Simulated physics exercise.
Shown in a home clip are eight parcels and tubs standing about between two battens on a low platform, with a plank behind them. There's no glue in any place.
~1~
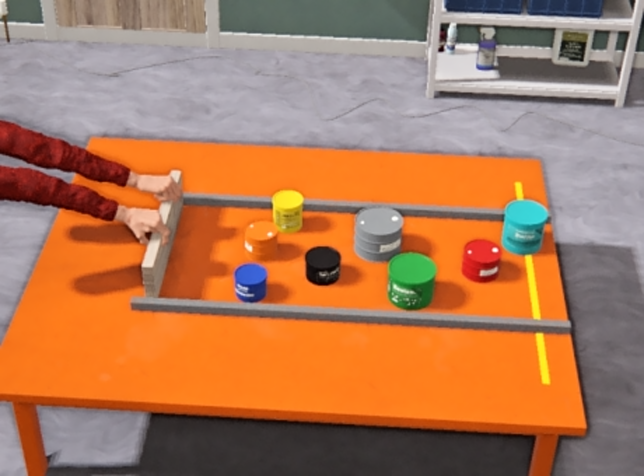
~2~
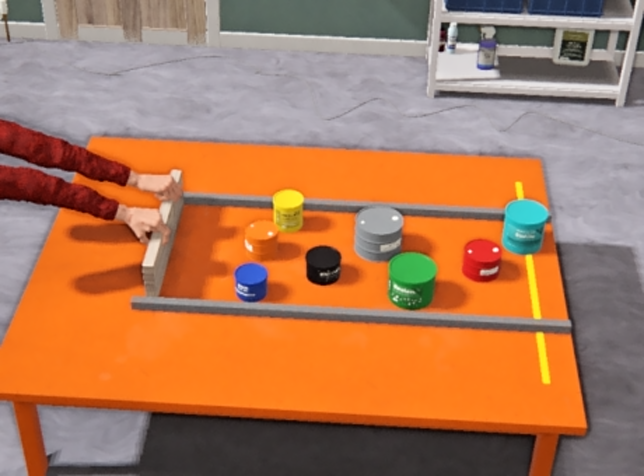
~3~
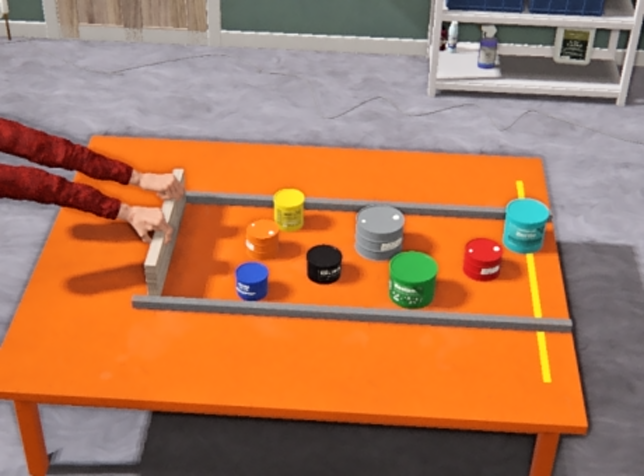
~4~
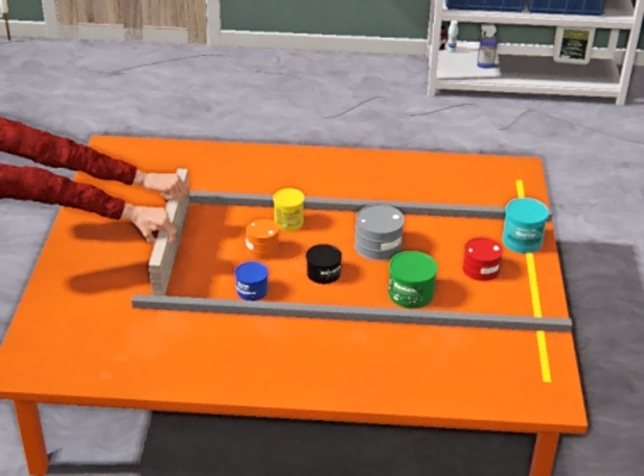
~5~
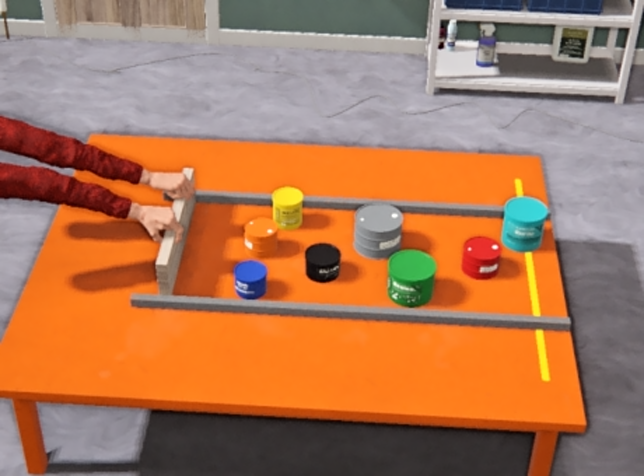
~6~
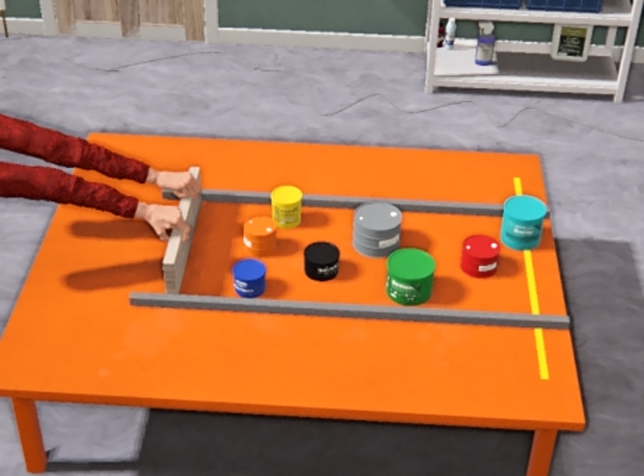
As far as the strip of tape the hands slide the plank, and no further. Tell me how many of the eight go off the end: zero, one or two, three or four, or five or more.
Fallen: Three or four.
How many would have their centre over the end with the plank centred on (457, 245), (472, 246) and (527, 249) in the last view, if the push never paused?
The numbers are 0, 1 and 4.
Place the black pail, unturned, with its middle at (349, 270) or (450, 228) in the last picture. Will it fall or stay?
Well, in that order, it hangs on, then it winds up off it.
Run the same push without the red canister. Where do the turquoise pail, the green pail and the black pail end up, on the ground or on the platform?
Well, the turquoise pail drops down, the green pail drops down, and last of the three, the black pail is safe.
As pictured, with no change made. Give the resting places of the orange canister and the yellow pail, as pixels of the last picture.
Taking them in turn, first comes (546, 252), then (540, 215).
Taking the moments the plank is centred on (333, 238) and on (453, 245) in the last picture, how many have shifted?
Answer - first 5, then 8.
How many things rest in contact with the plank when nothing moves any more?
So the total is 4.
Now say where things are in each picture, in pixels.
The first picture shows turquoise pail (524, 228); red canister (481, 261); green pail (411, 282); plank (164, 234); tape (531, 272).
The second picture shows red canister (482, 261); plank (165, 233).
The third picture shows green pail (413, 281); yellow pail (289, 211).
The fourth picture shows turquoise pail (525, 226); orange canister (262, 239).
The fifth picture shows red canister (481, 258); grey canister (378, 231).
The sixth picture shows turquoise pail (523, 223); red canister (480, 257); green pail (410, 277); plank (184, 231); tape (529, 267).
Early on, none off yet; turquoise pail at rest near (523, 223); red canister at rest near (480, 257); green pail at rest near (410, 277).
A while later, none off yet; turquoise pail at rest near (523, 223); red canister at rest near (480, 257); green pail travelled a little near (430, 278).
Further along, none off yet; turquoise pail travelled about its own width near (550, 223); red canister travelled about its own width near (514, 260); green pail travelled well along near (521, 283).
Finally, the number that fall off is three or four; lost, grey canister, green pail, red canister and turquoise pail.
